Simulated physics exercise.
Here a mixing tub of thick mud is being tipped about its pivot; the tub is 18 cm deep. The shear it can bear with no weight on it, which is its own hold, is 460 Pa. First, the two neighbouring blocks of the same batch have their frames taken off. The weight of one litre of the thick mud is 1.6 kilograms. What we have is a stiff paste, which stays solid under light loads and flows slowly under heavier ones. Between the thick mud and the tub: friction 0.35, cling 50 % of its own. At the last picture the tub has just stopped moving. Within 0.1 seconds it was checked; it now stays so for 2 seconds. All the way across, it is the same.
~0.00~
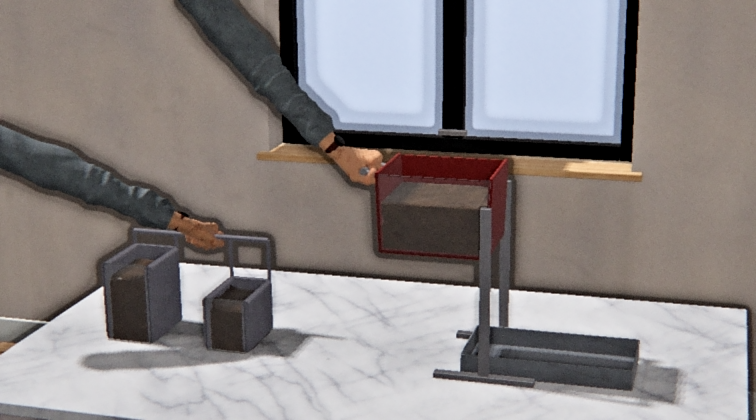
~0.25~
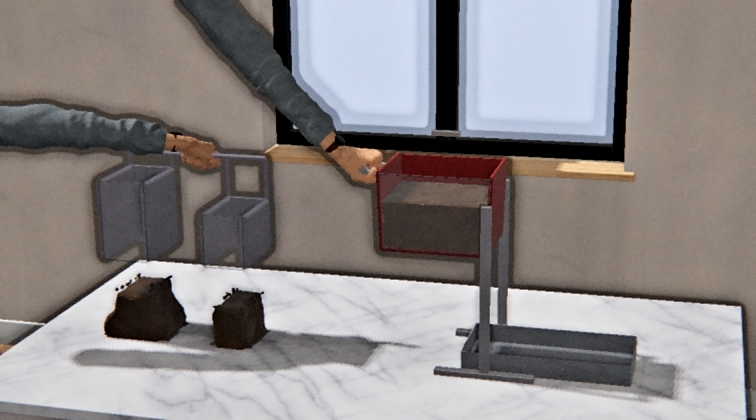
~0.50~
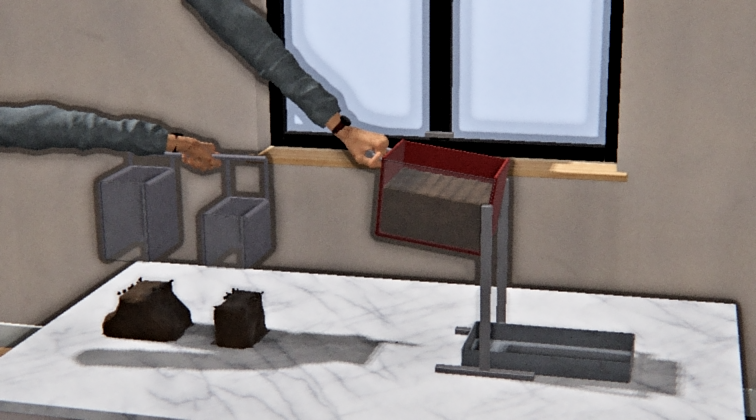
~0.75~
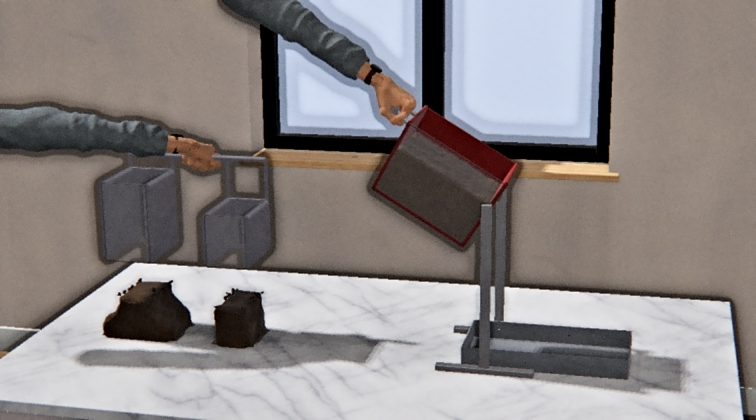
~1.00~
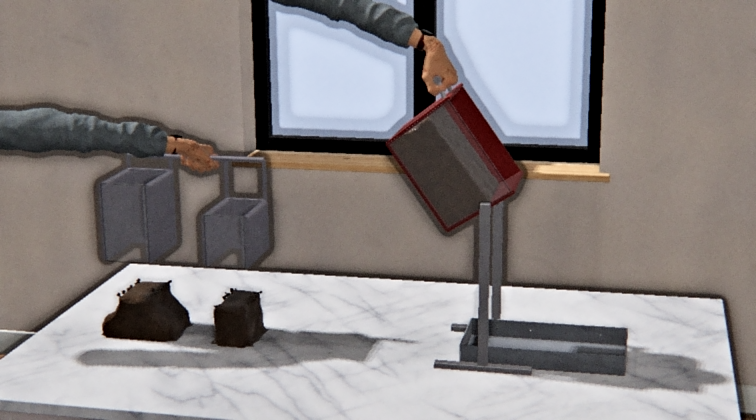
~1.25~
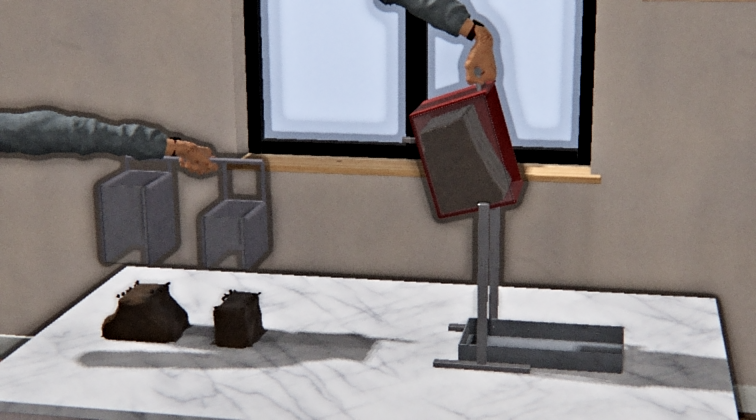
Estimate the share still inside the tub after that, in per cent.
I would say about 87 per cent.
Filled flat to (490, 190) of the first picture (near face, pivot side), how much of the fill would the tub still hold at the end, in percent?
That gives some 55 %.
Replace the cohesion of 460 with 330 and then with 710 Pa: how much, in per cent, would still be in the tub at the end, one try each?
Going in order, it's 70 % and then 100 %.
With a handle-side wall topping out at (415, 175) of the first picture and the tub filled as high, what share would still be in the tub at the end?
Close to 100 per cent would still be in the tub.
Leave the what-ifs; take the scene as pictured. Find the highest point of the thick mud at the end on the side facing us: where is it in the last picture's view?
I'd say it peaks at roughly (482, 148) in the last picture.
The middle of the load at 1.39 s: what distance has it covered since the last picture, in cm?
Shift: Roughly 3 cm.
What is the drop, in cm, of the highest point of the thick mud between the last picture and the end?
Roughly 7 cm.
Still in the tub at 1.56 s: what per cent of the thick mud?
The tub holds some 95 % at that moment.
After 1.39 s, the tub is at 74 degrees and holds 99 %.
After 1.56 s, the tub is at 74 degrees and holds 93 %.
After 1.73 s, the tub is at 74 degrees and holds 89 %.
After 1.90 s, the tub is at 74 degrees and holds 87 %.
After 3.25 s, the tub is at 74 degrees and holds 87 %.
